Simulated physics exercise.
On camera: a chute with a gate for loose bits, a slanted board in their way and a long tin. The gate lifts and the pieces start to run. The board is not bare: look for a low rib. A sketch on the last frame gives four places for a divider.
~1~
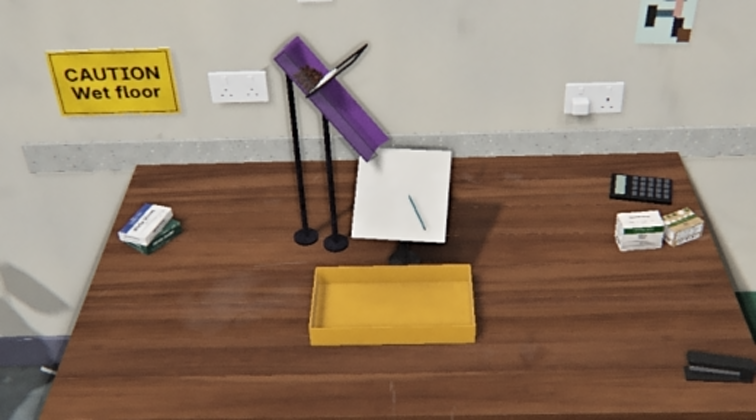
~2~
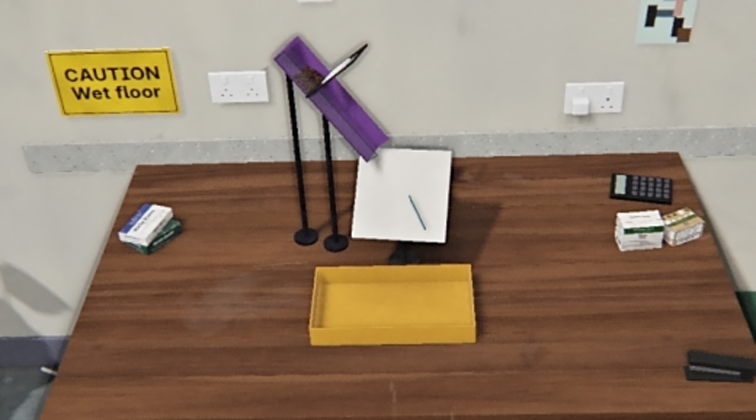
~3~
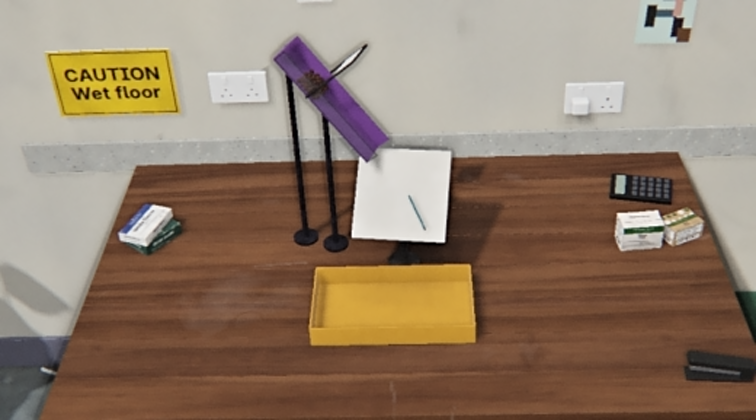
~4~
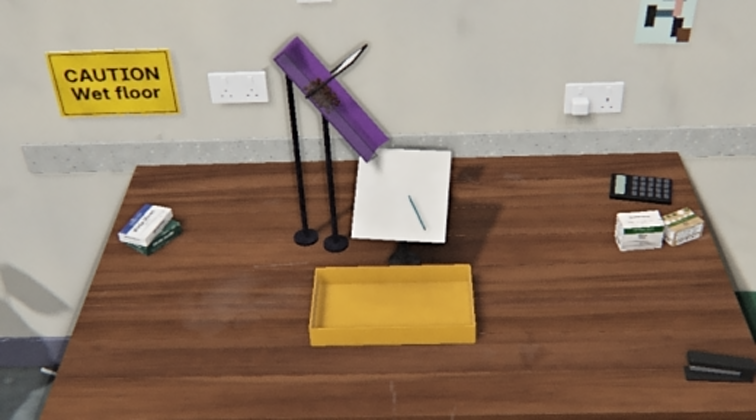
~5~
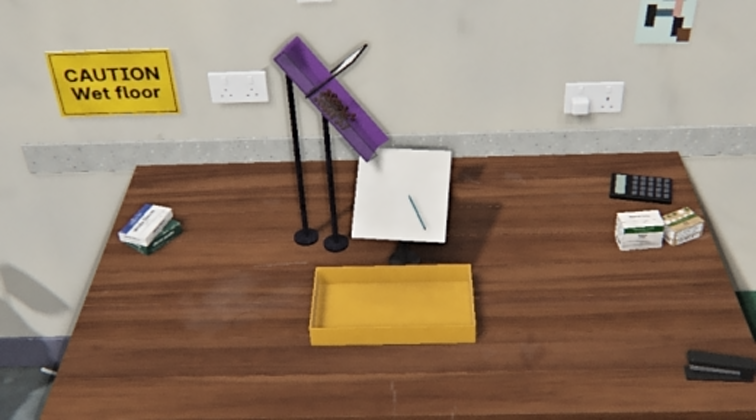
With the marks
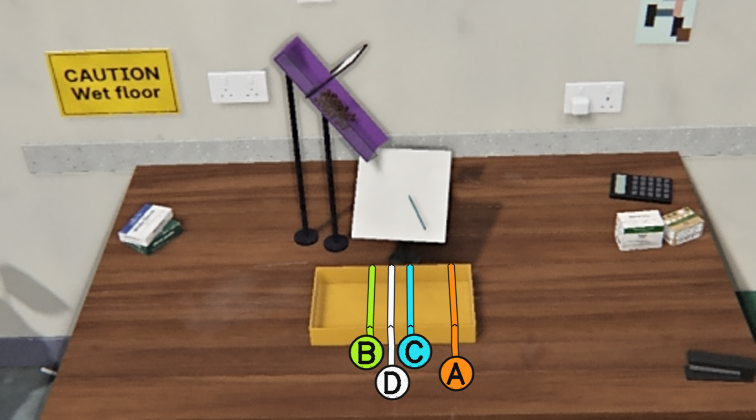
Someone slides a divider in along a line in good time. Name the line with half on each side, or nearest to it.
C is best.
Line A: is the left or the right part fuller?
More lands on the left.
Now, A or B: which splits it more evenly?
Line A.
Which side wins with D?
More lands on the right.
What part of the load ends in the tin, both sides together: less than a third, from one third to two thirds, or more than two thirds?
About that: More than two thirds.
On the marked copy, line A crosses the front rim at (454, 326); line B crosses the front rim at (369, 328); line C crosses the front rim at (410, 327); line D crosses the front rim at (390, 327).
With A, of what is caught, the larger part on the left of the divider, about a tenth on the right.
With B, of what is caught, not one piece on the left of the divider, every piece on the right.
With C, of what is caught, roughly half on the left of the divider, roughly half on the right.
With D, of what is caught, about a tenth on the left of the divider, the larger part on the right.
